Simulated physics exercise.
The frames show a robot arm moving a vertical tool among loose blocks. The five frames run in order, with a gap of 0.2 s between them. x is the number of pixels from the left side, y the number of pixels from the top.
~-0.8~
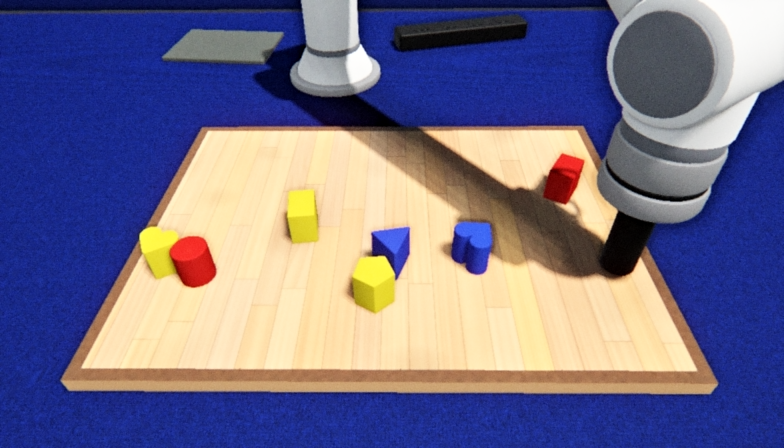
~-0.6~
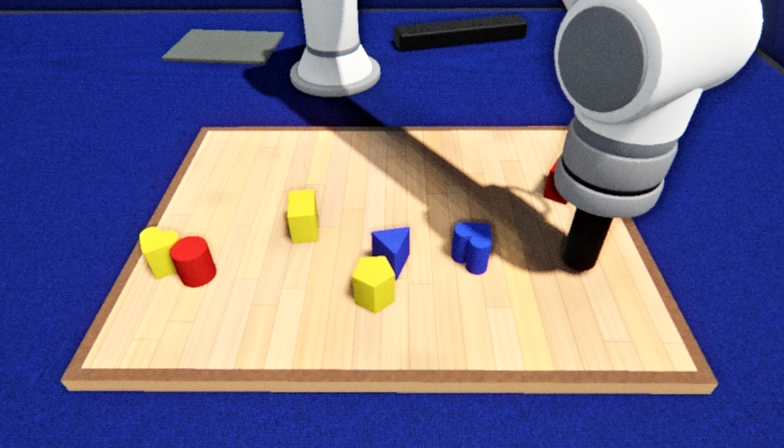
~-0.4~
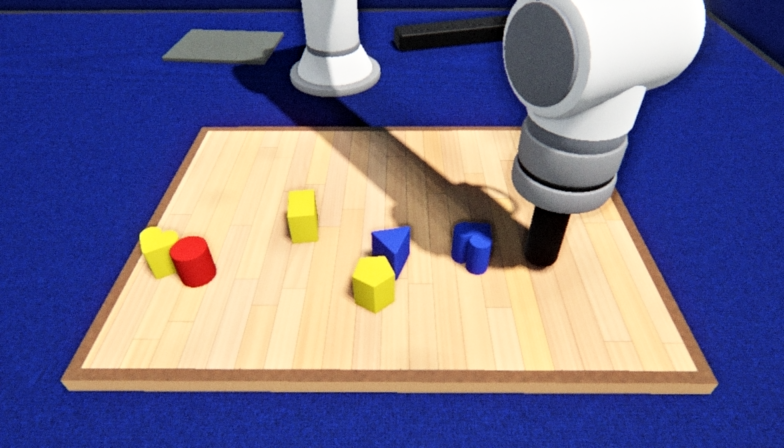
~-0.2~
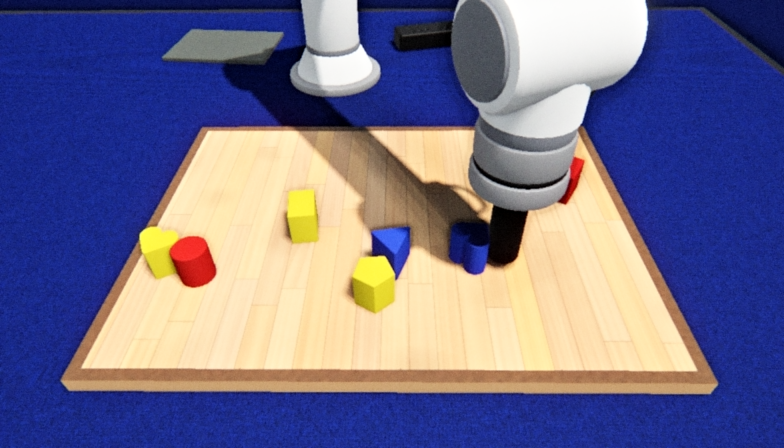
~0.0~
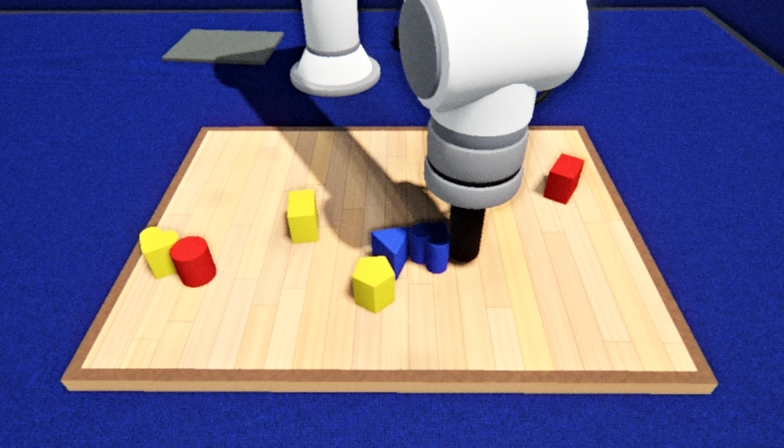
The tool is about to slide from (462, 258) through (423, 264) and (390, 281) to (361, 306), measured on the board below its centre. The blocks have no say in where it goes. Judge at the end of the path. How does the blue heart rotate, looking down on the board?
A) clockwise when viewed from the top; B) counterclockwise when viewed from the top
Letter A.
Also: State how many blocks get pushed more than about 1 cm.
The answer will be at least three.
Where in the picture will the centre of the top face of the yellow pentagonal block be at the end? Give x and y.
At roughly (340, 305).
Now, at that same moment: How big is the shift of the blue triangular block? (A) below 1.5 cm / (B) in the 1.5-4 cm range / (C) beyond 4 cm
C (beyond 4 cm)
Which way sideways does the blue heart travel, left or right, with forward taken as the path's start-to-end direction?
It slides rightward.
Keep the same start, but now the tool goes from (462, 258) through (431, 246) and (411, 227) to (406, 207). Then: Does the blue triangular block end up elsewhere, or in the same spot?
Somewhere new.
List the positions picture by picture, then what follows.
In the first picture, tool's lower end at (616, 265); yellow pentagonal block at (373, 269); blue triangular block at (392, 236); blue heart at (475, 232).
In the second picture, tool at (578, 260); blocks still.
In the third picture, tool at (540, 257); blocks still.
In the fourth picture, tool at (502, 254); blue heart at (473, 232).
In the fifth picture, tool at (463, 252); yellow pentagonal block at (373, 269); blue triangular block at (392, 236); blue heart at (433, 232).
On the path given first. One third of the way, tool at (423, 258); blue triangular block at (366, 236), turned 45° anticlockwise; blue heart at (393, 230), turned 25° clockwise.
Two thirds of the way, tool at (389, 275); yellow pentagonal block at (366, 277); blue triangular block at (347, 236), turned 35° anticlockwise; blue heart at (375, 229), turned 45° clockwise.
At the end, tool at (360, 300); yellow pentagonal block at (340, 305), turned 45° anticlockwise; blue triangular block at (347, 236), turned 35° anticlockwise; blue heart at (375, 229), turned 45° clockwise.
